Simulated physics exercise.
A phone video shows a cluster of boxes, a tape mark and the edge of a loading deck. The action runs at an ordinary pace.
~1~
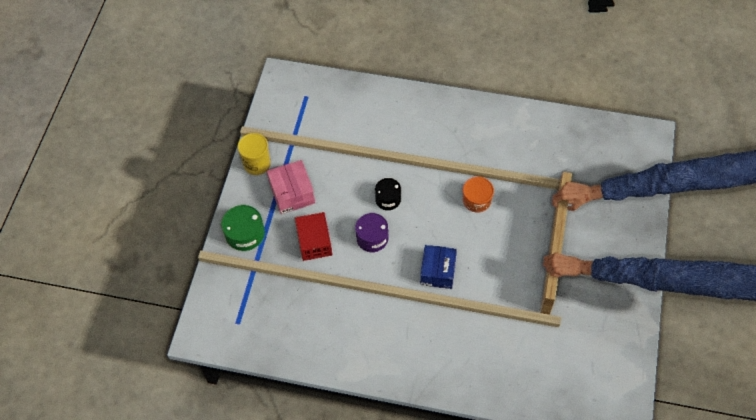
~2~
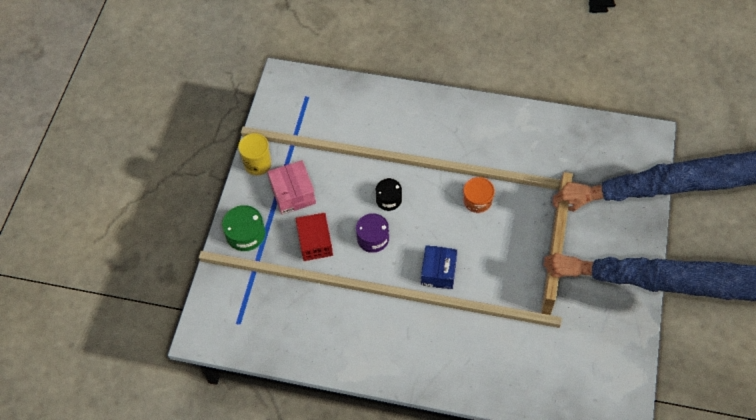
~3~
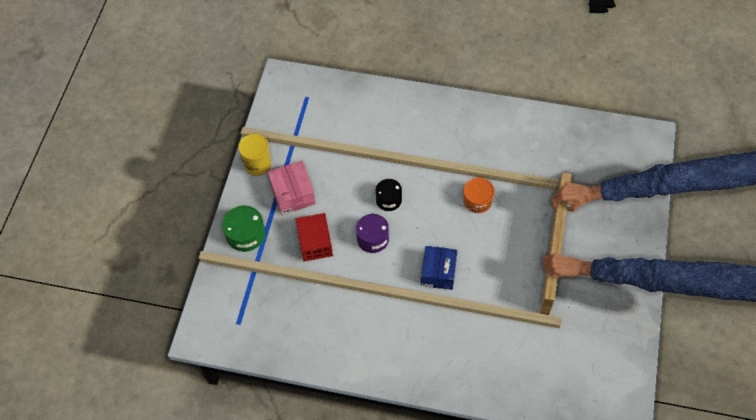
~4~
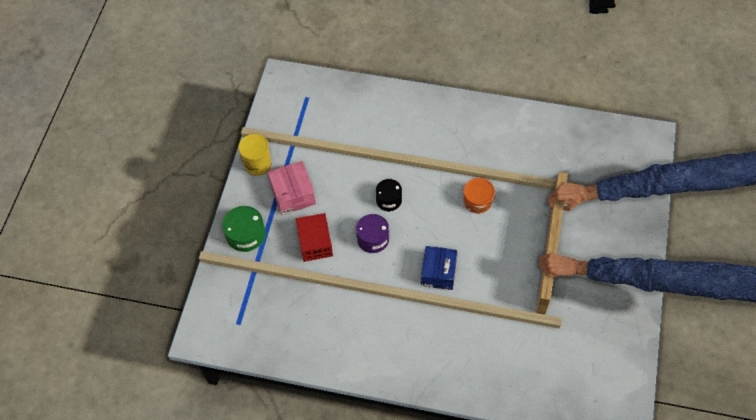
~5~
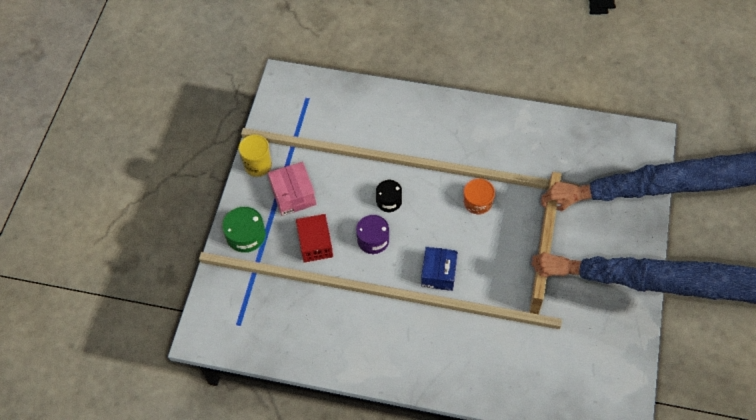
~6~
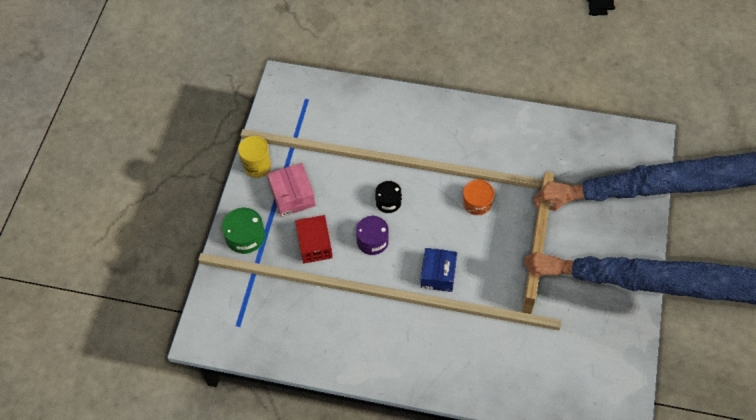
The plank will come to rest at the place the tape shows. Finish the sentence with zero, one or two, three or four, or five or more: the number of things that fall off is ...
The number of things that fall off is one or two.
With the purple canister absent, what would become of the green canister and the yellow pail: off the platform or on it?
The green canister is gone, and the yellow pail keeps its place.
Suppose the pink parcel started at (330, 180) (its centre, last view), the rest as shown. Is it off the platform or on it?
It is not lost from there.
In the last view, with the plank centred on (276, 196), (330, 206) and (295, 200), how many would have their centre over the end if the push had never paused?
1, 0 and 1.
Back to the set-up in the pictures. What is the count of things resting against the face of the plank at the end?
In total, 4.
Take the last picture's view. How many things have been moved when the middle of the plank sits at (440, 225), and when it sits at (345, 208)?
First 2, after that 5.
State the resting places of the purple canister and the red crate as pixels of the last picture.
The purple canister ends at (255, 209) and the red crate at (220, 221).
Early on, none off yet; yellow pail at rest near (255, 157); green canister at rest near (244, 231); pink parcel at rest near (292, 190).
A while later, none off yet; yellow pail at rest near (255, 157); green canister travelled a little near (231, 229); pink parcel travelled a little near (278, 188).
Finally, the number that fall off is one or two; lost, green canister.
